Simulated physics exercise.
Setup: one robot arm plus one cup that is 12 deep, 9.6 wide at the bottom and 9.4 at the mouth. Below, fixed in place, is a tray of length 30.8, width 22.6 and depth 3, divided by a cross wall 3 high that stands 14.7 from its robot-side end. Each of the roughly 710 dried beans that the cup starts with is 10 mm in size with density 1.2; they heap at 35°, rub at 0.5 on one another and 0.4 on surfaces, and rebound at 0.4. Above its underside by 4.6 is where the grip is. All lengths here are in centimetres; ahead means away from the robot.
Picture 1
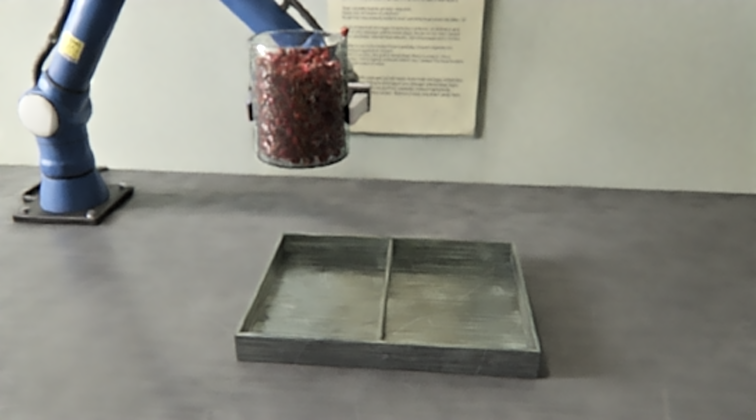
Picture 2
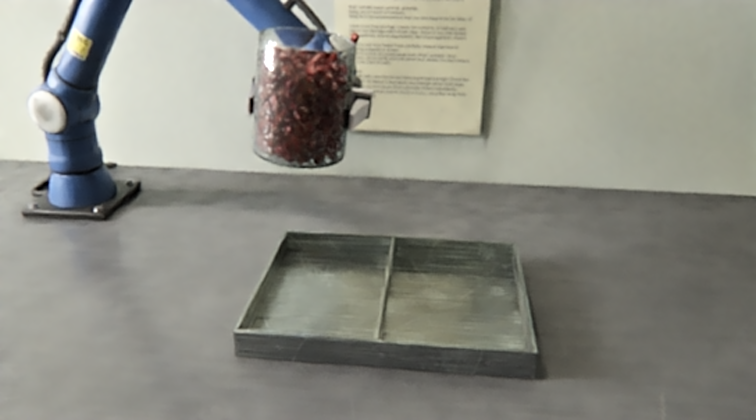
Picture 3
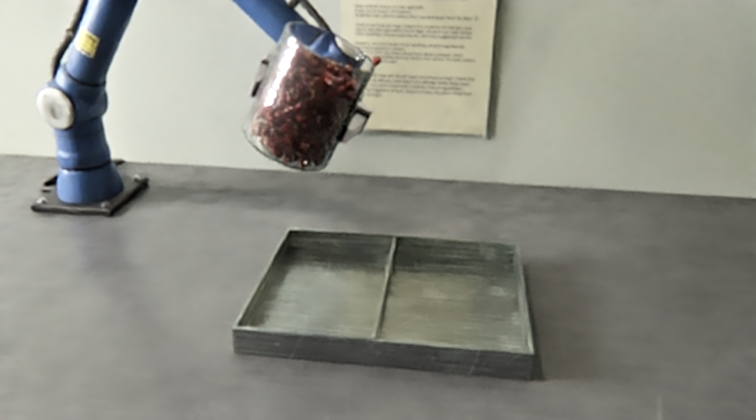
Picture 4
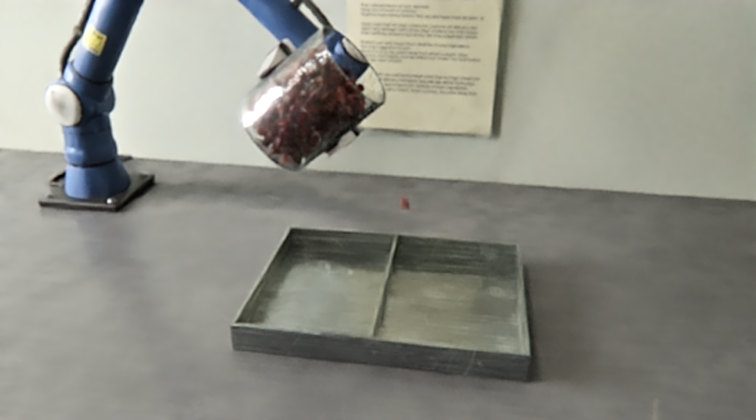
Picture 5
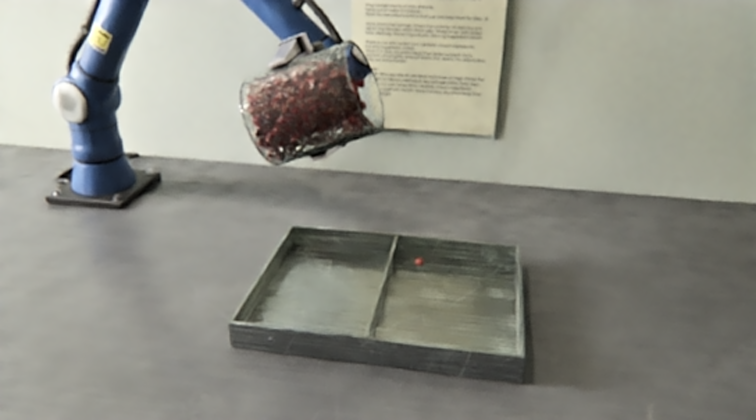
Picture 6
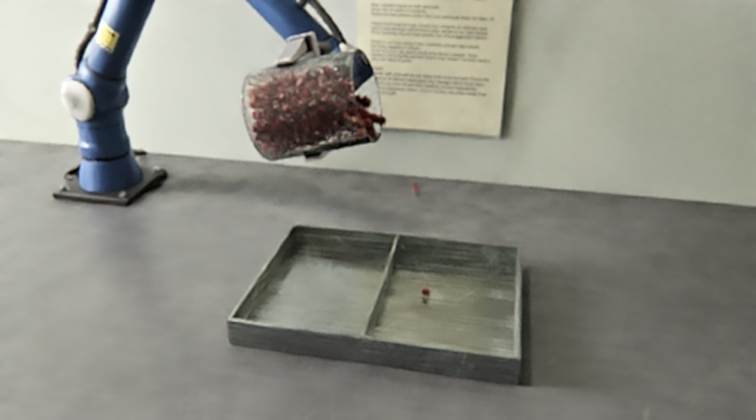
Blue robot arm tilting a clear cup of small dark red pieces rightward, a few dropping singly toward a divided grey tray.
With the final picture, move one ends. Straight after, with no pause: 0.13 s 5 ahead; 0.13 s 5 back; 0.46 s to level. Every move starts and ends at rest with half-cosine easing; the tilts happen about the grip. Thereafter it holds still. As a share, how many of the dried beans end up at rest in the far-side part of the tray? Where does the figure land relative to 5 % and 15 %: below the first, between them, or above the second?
It lands above 15 %.
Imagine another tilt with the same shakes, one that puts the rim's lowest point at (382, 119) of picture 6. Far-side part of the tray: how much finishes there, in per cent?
I'd put it at roughly 10 %.
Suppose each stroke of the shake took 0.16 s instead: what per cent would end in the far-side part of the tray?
15 %.
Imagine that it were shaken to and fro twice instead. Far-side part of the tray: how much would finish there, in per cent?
40 per cent.
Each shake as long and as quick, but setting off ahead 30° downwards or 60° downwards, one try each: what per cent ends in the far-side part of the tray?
15 and 5 %.
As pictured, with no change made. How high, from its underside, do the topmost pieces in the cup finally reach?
I'd say close to 9.5 cm.
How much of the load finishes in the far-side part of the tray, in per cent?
The share is close to 25 per cent.
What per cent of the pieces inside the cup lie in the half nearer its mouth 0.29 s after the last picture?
Near 50 %.
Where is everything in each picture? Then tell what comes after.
The first frame shows the cup middle at (301, 99), level; upper third of the load around (300, 79), from x 260 to 345, top at y 30; 706 in the cup.
The second frame shows the cup middle at (303, 98), tilted 7° forward; upper third of the load around (302, 79), from x 260 to 355, top at y 35.
The third frame shows the cup middle at (307, 99), tilted 26° forward; upper third of the load around (307, 81), from x 250 to 375, top at y 50.
The fourth frame shows the cup middle at (312, 101), tilted 49° forward; upper third of the load around (310, 83), from x 250 to 405, top at y 50; 705 in the cup, 1 in flight or on a rim.
The fifth frame shows the cup middle at (313, 105), tilted 68° forward; upper third of the load around (307, 86), from x 250 to 420, top at y 65; 705 in the cup, 1 in the far-side part.
The sixth frame shows the cup middle at (313, 106), tilted 75° forward; upper third of the load around (302, 88), from x 255 to 425, top at y 65; 704 in the cup, 1 in the far-side part, 1 in flight or on a rim.
Then, 0.29 s on, tilted 74° forward, highest piece 26 above the table; 549 in the cup, 5 in the far-side part, 152 in flight or on a rim.
Then, 0.58 s on, tilted 17° forward, highest piece 30 above the table; 515 in the cup, 178 in the far-side part, 8 in the robot-side part, 3 on the table or floor, 2 in flight or on a rim.
Then, 0.92 s on, level, highest piece 28 above the table; 515 in the cup, 180 in the far-side part, 8 in the robot-side part, 3 on the table or floor.
Then, 1.97 s on, level, highest piece 28 above the table; 515 in the cup, 180 in the far-side part, 8 in the robot-side part, 3 on the table or floor.
In the end, 515 in the cup, 180 in the far-side part, 8 in the robot-side part, 3 on the table or floor. That is 25 % in the far-side part of the tray.
